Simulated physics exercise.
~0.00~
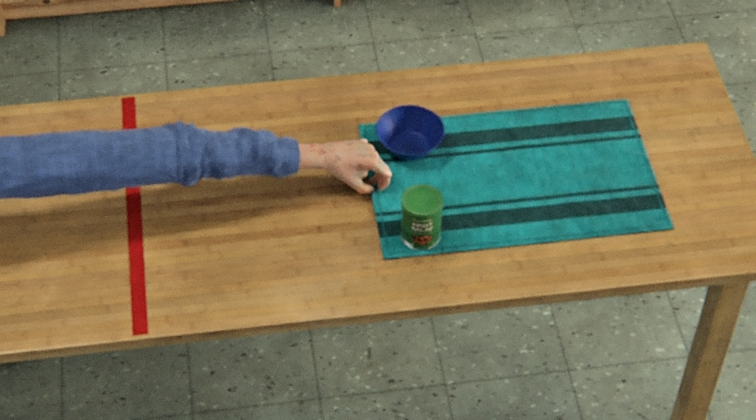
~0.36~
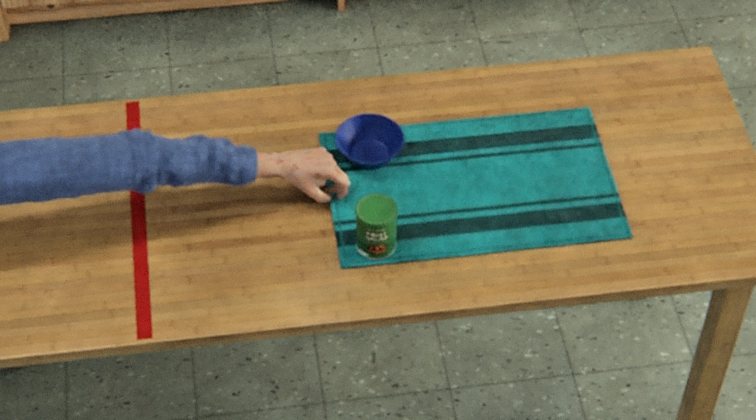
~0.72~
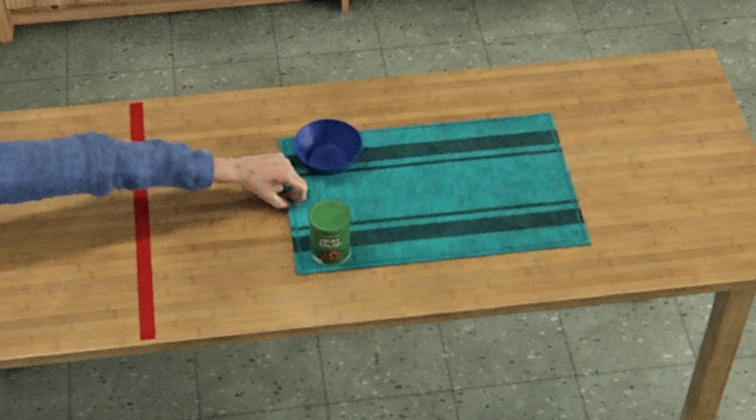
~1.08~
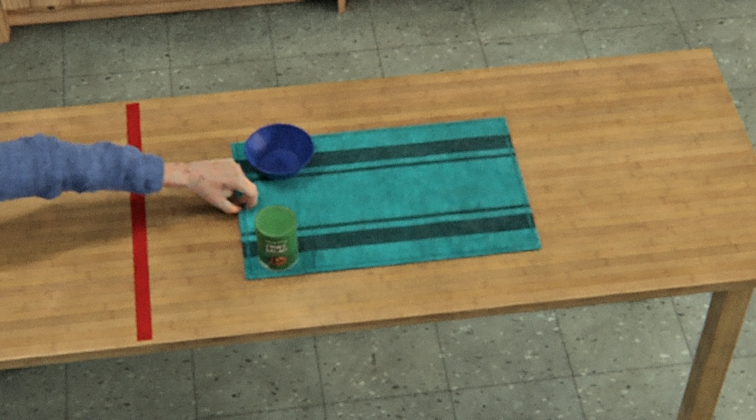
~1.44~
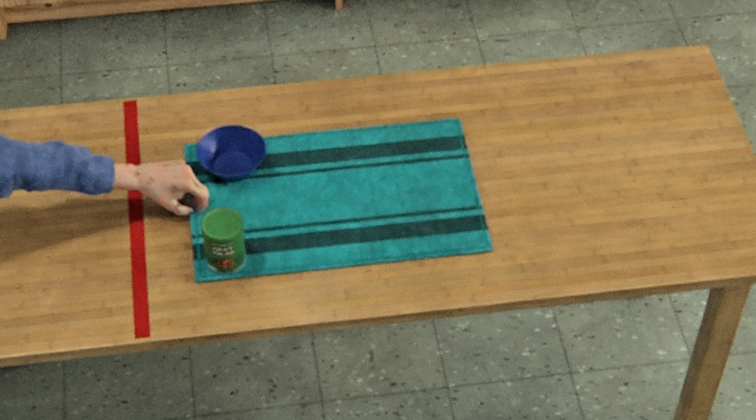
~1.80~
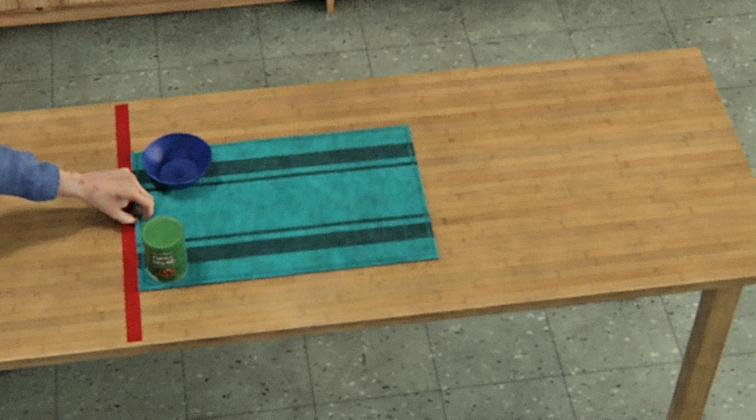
To begin with, a hand in a blue sleeve grips the left edge of a turquoise place mat on a wooden table, with a green tin and a blue bowl sitting near that same edge. The hand draws the mat steadily to the left, toward a strip of red tape that crosses the table. The tin and the bowl ride along with the cloth, both staying upright. The gap to the tape keeps shrinking as the arm pulls back. Finally the mat's hem reaches the red strip, with the tin and bowl still on the cloth.
